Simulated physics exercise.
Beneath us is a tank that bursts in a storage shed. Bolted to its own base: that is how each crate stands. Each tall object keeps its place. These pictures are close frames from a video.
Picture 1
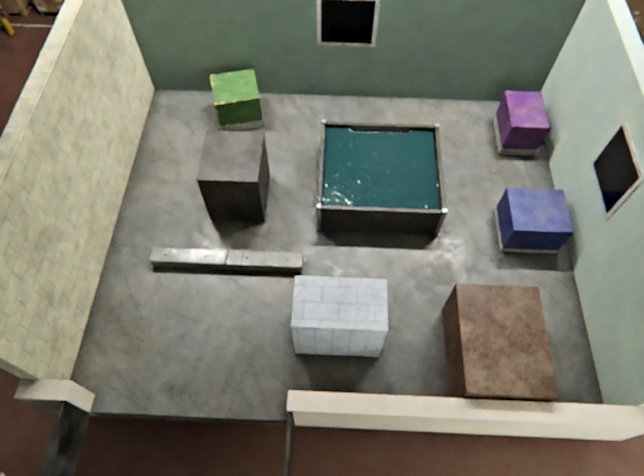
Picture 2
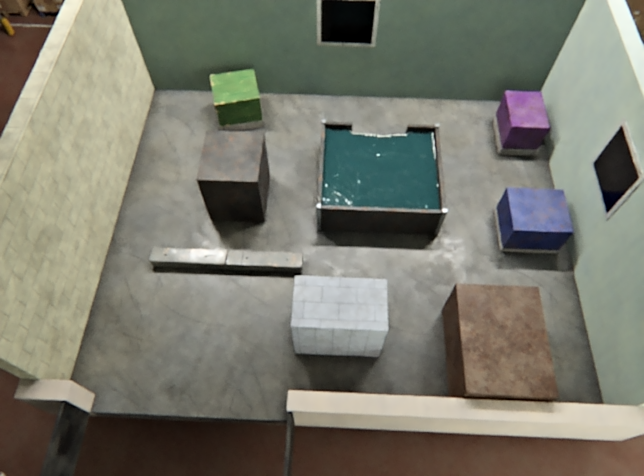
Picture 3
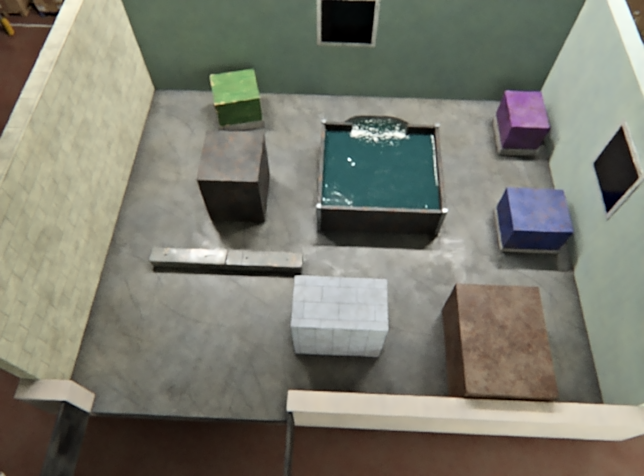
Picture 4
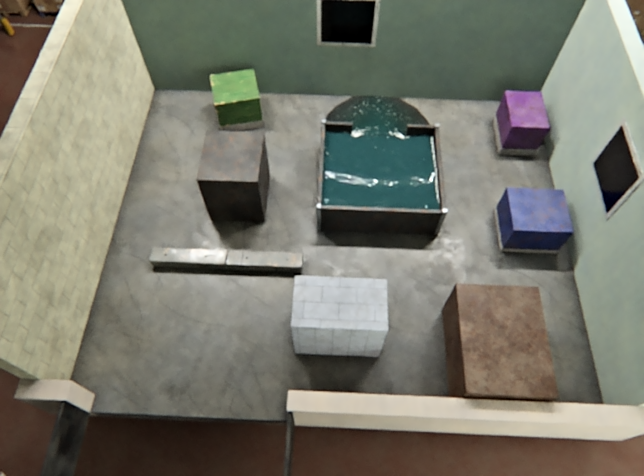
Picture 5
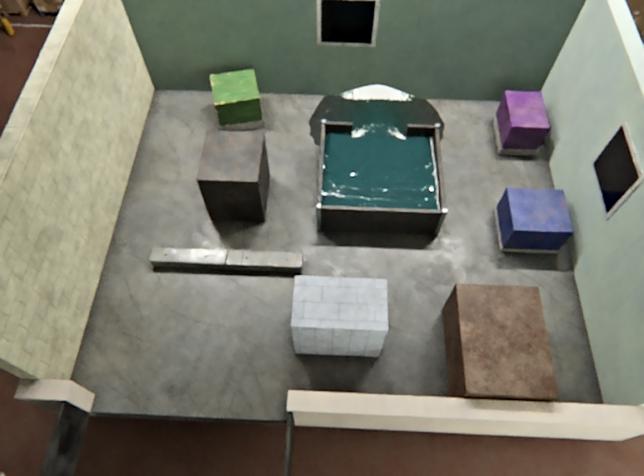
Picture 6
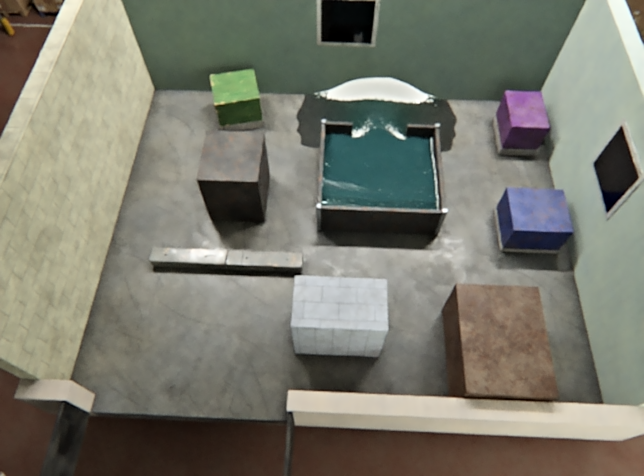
In the video, a square tank of dark green water stands among colored blocks in a walled room, then its far side opens and water pours out, spreading across the grey floor and up against the back wall.
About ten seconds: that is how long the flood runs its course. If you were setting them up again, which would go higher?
The green crate will be touched; the purple crate will be touched; the blue crate will be touched.
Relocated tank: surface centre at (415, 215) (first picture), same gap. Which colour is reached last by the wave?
Last of all, it's the blue crate.
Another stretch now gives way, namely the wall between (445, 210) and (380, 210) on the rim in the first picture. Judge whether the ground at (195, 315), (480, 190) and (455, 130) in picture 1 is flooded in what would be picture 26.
Those three come out soaked, moisture-free and moisture-free, one after another.
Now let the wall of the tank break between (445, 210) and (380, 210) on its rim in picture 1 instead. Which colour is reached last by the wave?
The crate marked green, by my reading.
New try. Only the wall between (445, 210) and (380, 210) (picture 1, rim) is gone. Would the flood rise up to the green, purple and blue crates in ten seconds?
The green crate stays untouched; the purple crate stays untouched; the blue crate gets drenched.
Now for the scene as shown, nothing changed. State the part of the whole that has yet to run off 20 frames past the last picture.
100 %.
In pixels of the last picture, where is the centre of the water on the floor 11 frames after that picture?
It is near (373, 150).
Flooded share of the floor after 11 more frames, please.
It comes to 20 per cent.
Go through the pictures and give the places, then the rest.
In the first picture, the tank at (380, 168) is whole and still.
In the second picture, water pours out on the tank's far side and has run to a hidden place.
In the third picture, the front is at (397, 122), out from the gap on the tank's far side.
In the fourth picture, the front is at (362, 97), out from the gap on the tank's far side.
In the fifth picture, water pours out on the tank's far side and has run to (422, 99).
In the sixth picture, the front is at (440, 100), out from the gap on the tank's far side.
A moment on, water covers 10 % of the floor; the green crate water round its plinth, the purple crate water round its plinth, the blue crate not reached.
Next, water covers 20 % of the floor; the green crate water round its plinth, the purple crate water round its plinth, the blue crate not reached.
Then, water covers 40 % of the floor; the green crate water round its plinth, the purple crate water round its plinth, the blue crate water round its plinth.
Later, water covers 70 % of the floor; the green crate water round its plinth, the purple crate water round its plinth, the blue crate water round its plinth.
In the end, water covers 90 % of the floor; the green crate was topped, the purple crate was topped, the blue crate was topped.
